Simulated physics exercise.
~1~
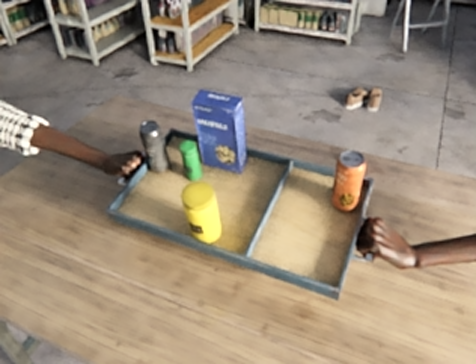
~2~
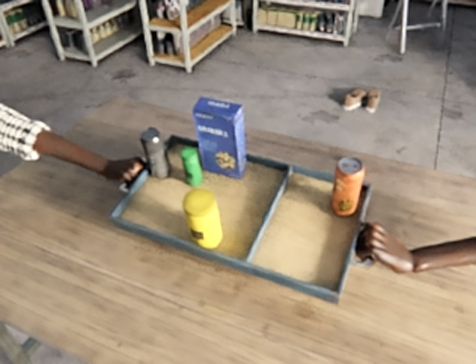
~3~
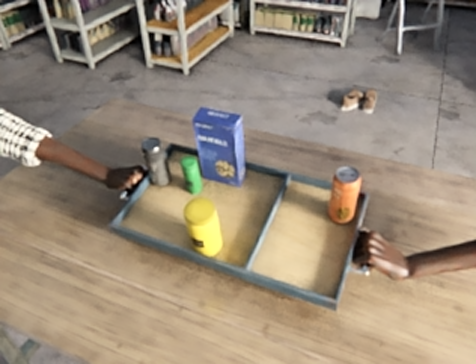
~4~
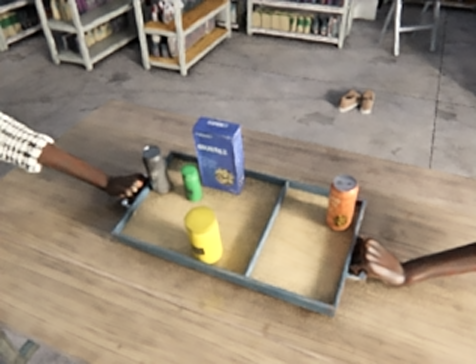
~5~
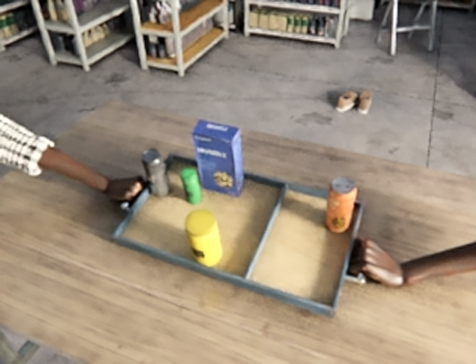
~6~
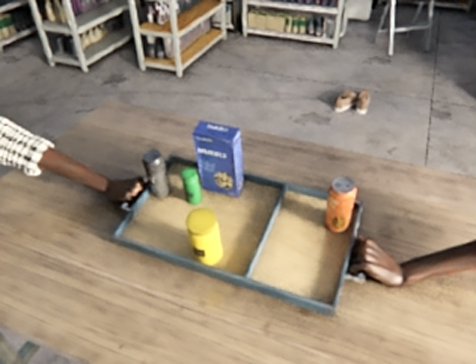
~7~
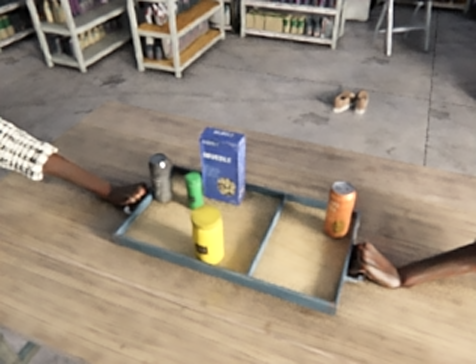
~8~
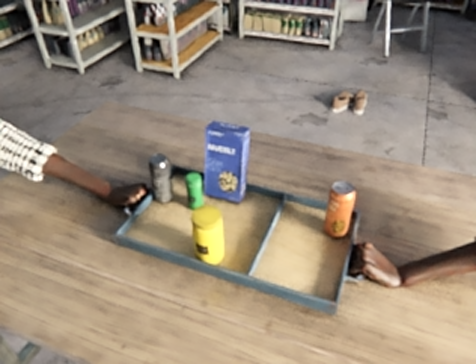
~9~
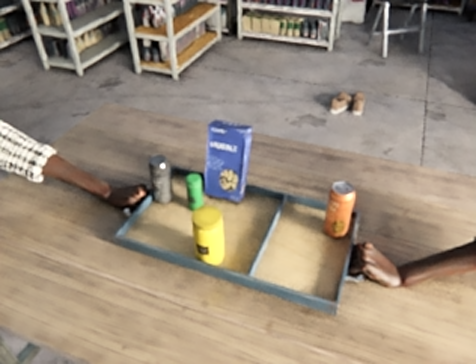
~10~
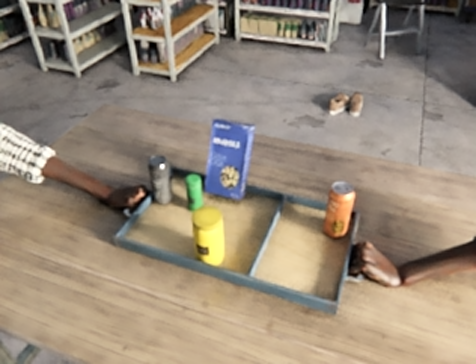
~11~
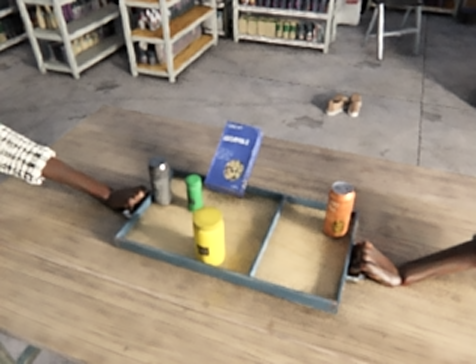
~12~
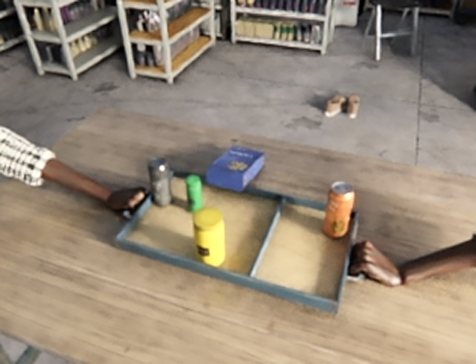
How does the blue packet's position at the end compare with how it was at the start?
At the start the blue packet is leaning slightly as it stands on the tilted tray. By the end it is lying on its side, off the tray's far edge.
Blue packet tipping over backwards off a tray as two hands lower it onto a wooden table, the other four items staying upright.
